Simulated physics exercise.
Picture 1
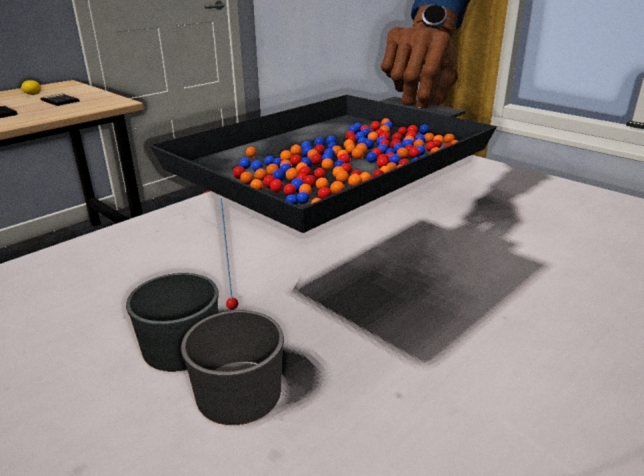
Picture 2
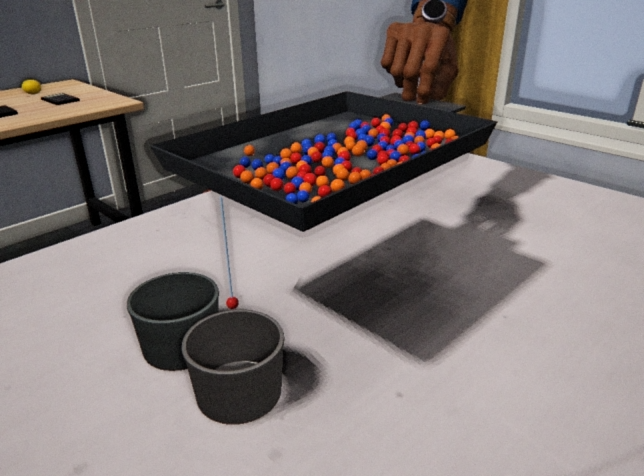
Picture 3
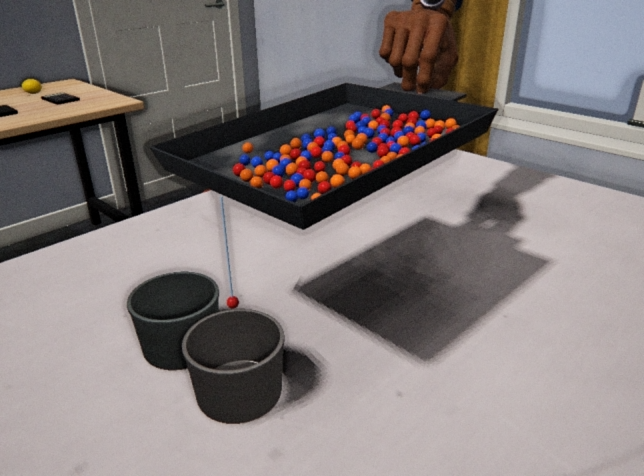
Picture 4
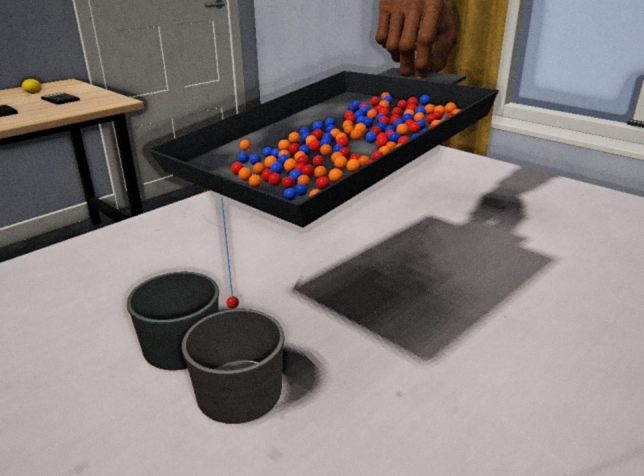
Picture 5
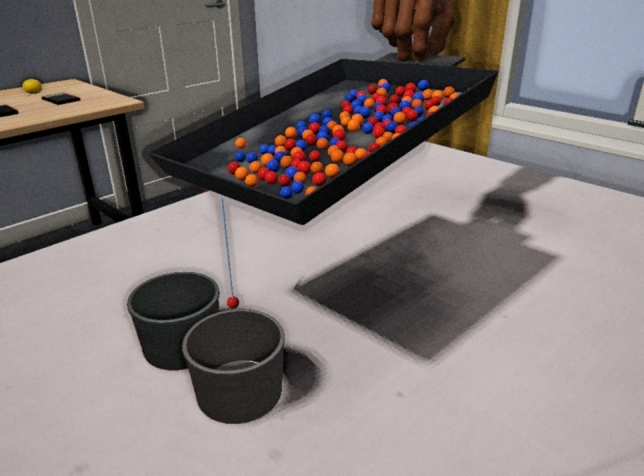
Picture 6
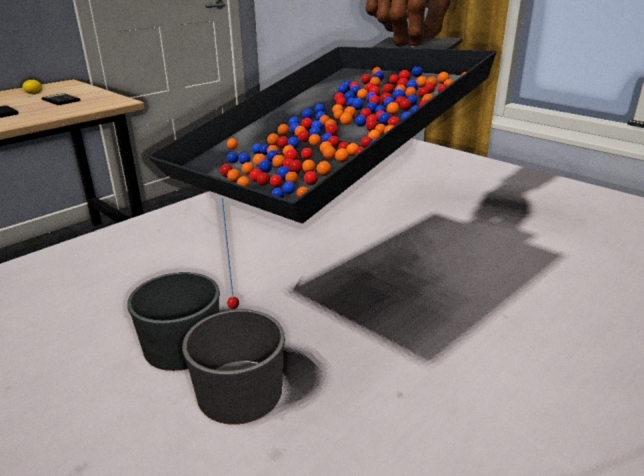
We see a hand steadily raise the far end of a dark tray of red, blue and orange beads above two dark dishes on a pale counter, and the beads shift toward the lower end as the tilt steepens.
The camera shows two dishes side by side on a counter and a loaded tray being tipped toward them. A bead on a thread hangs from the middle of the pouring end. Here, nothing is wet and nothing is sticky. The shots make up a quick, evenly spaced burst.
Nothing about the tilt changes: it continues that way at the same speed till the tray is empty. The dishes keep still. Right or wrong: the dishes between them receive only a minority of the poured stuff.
Wrong, they get over half.
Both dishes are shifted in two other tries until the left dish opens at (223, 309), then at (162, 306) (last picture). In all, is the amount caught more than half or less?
Well, a minority share the first time and a majority share the next.
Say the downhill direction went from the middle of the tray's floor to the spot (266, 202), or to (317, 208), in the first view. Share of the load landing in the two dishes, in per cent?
The share is 20 per cent in the first and 0 per cent in the second.
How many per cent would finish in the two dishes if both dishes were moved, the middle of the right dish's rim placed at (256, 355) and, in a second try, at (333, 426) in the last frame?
It comes to near 40 per cent the first time and near 0 per cent the second time.
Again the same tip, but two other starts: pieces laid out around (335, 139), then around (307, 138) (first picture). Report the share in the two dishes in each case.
Shares: 80 % for the first, 80 % for the second.
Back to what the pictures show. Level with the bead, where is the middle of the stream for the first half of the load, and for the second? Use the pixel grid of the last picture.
First roughly (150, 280), then roughly (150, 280).
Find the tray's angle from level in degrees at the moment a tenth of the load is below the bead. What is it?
Angle reached: About 60°.
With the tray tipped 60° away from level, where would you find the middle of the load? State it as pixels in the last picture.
Near (195, 172).
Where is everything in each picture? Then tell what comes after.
Corners of the pouring end (161, 145) and (302, 203), level; middle of the load (358, 153), round plastic beads; left dish (138, 336); right dish (196, 386); bead on its thread (232, 304), in the first picture.
Corners of the pouring end (161, 145) and (302, 202), level; middle of the load (358, 151), in the second picture.
Corners of the pouring end (160, 146) and (301, 200), tipped barely, lowest at the left corner; middle of the load (358, 144), in the third picture.
Corners of the pouring end (159, 148) and (298, 198), tipped a little, lowest at the left corner; middle of the load (357, 135), in the fourth picture.
Corners of the pouring end (158, 151) and (296, 197), tipped a little, lowest at the left corner; middle of the load (354, 126), in the fifth picture.
Corners of the pouring end (158, 154) and (294, 196), tipped clearly, lowest at the left corner; middle of the load (346, 119), almost all on the move; left dish (140, 335); right dish (197, 385), in the sixth picture.
Just after the last frame, tray tipped steeply; the larger part on the tray; just a few in the right dish; just a few in the left dish; about a tenth outside both; just a few in the air.
A moment on, tray tipped past a quarter turn; just a few on the tray; just a few in the right dish; roughly two thirds in the left dish; roughly a quarter outside both; just a few in the air.
Further on, tray tipped past a quarter turn; just a few in the right dish; roughly two thirds in the left dish; roughly a third outside both.
When it is over, tray tipped past a quarter turn; just a few in the right dish; roughly two thirds in the left dish; roughly a third outside both.
